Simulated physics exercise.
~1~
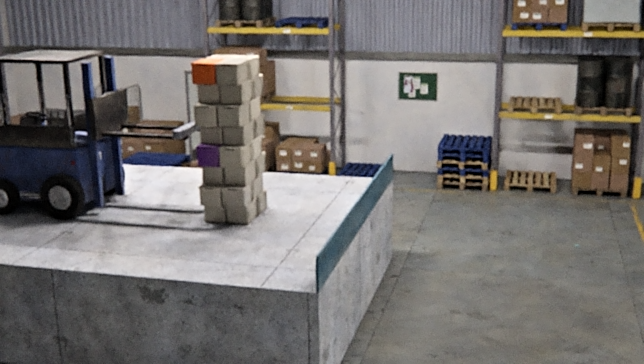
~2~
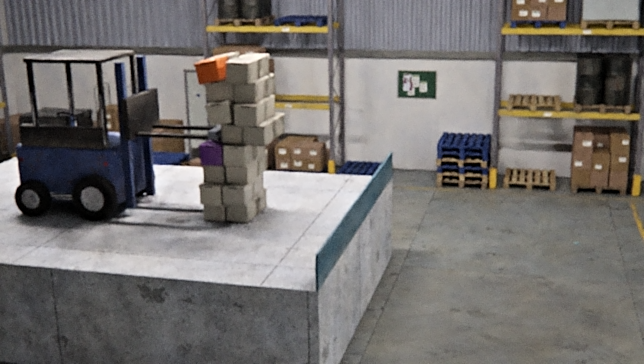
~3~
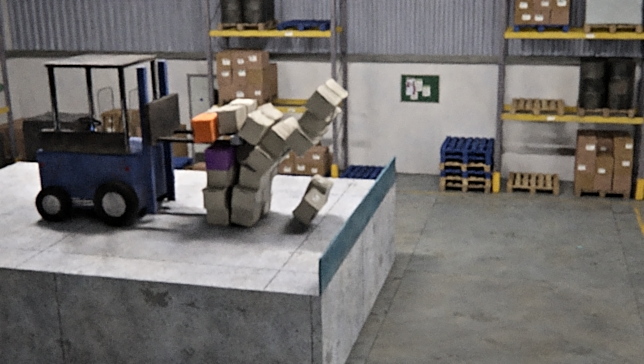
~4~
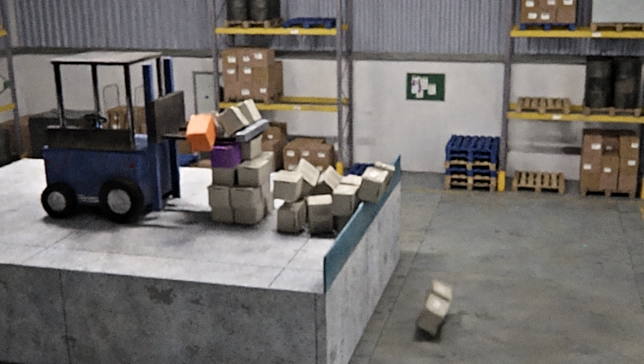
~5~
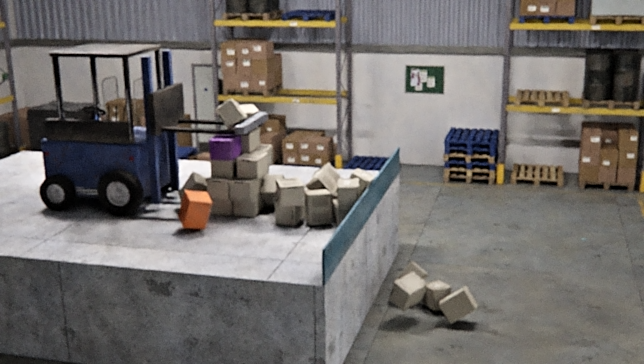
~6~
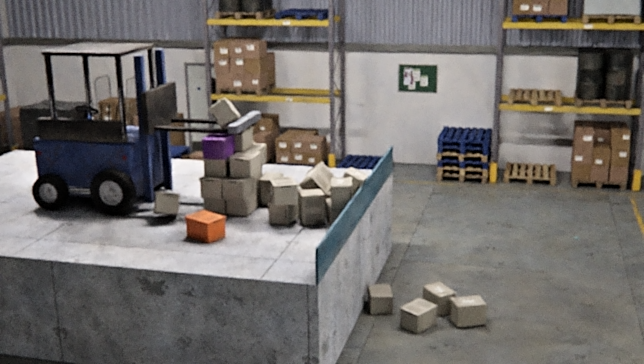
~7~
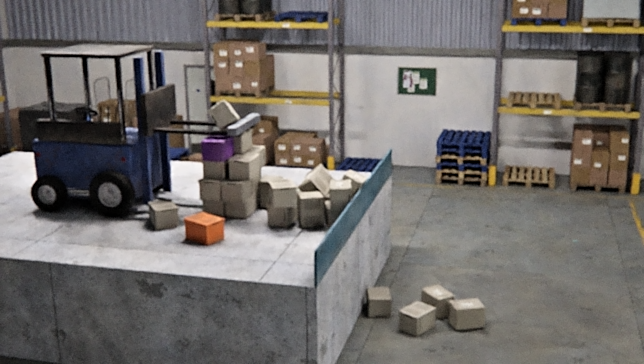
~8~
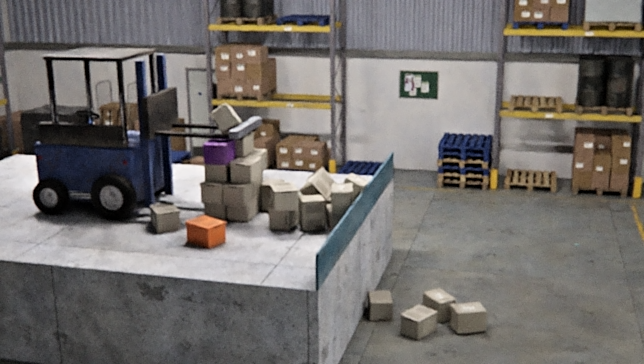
Warehouse deck with a forklift driving right, toppling a stack of boxes, four landing on the floor below, most staying above.
